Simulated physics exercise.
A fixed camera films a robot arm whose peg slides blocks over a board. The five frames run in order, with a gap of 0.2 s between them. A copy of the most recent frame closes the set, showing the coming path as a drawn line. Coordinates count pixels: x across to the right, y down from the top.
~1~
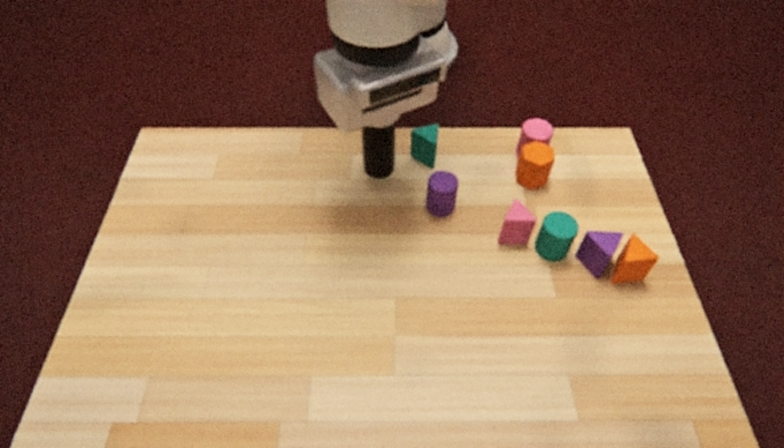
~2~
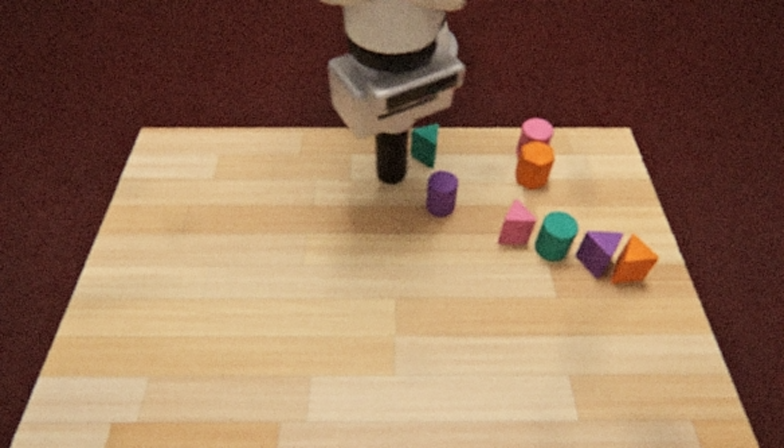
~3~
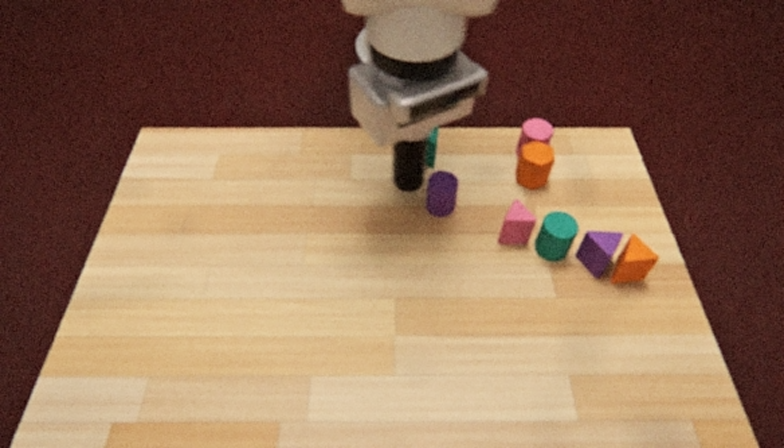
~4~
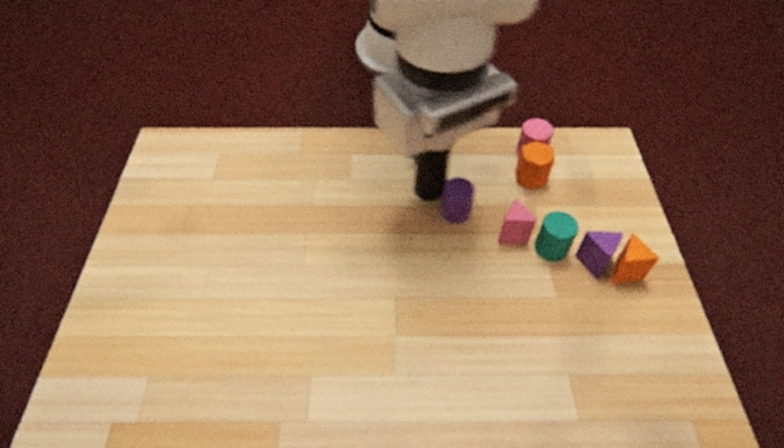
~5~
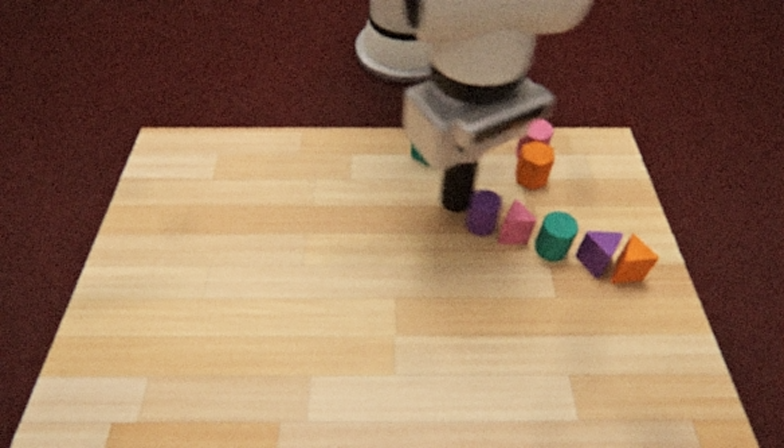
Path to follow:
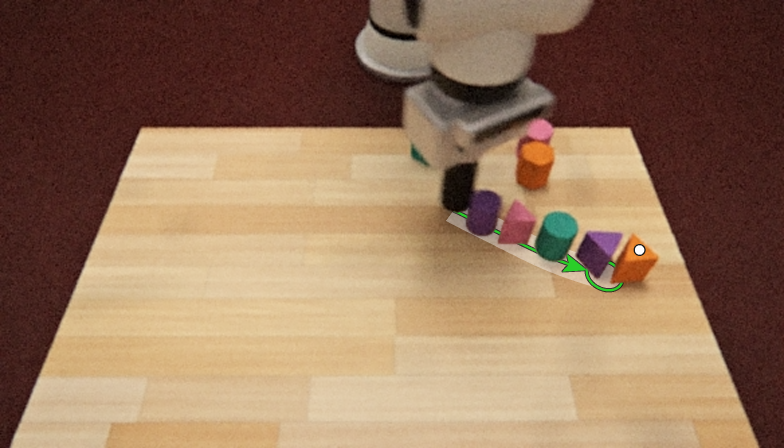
Robot arm moving right over a wooden table, then pushing a purple cylinder toward a row of pink, turquoise, purple and orange blocks.
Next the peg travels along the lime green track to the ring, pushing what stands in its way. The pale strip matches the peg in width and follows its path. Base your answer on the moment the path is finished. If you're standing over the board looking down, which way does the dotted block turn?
The block spins clockwise.
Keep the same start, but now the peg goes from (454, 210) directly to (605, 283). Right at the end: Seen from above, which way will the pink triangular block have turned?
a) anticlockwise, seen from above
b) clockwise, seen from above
My answer is option b.
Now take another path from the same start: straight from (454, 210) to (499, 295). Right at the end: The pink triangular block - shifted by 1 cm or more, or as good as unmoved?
That block will leave its spot.
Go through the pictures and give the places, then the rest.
Tip of the peg at (379, 168), middles of tops, purple round block at (443, 181), pink triangular block at (520, 212), turquoise round block at (562, 224), purple triangular block at (607, 240), orange triangular block at (640, 250), in the first picture.
Peg at (392, 173), nothing pushed, in the second picture.
Peg at (408, 180), nothing pushed, in the third picture.
Peg at (430, 189), purple round block at (459, 188), in the fourth picture.
Peg at (455, 200), purple round block at (487, 200), pink triangular block at (520, 212), turquoise round block at (562, 224), purple triangular block at (607, 240), orange triangular block at (640, 250), in the fifth picture.
The line goes from (454, 210) through (524, 245) to (605, 275); the dot is on the orange triangular block.
The first path, step by step. One third of the way, peg at (503, 224); purple round block at (535, 229); pink triangular block at (560, 244); turquoise round block at (580, 230); purple triangular block at (617, 240).
Two thirds of the way, peg at (554, 247); purple round block at (576, 262); pink triangular block at (600, 282), turned 15° clockwise; turquoise round block at (595, 229); purple triangular block at (626, 237), turned 35° clockwise; orange triangular block at (647, 253), turned 35° clockwise.
At the end, peg at (610, 266); purple round block at (591, 274); pink triangular block at (613, 296), turned 20° clockwise; turquoise round block at (629, 227); purple triangular block at (660, 231), turned 45° clockwise; orange triangular block at (660, 256), turned 40° clockwise.
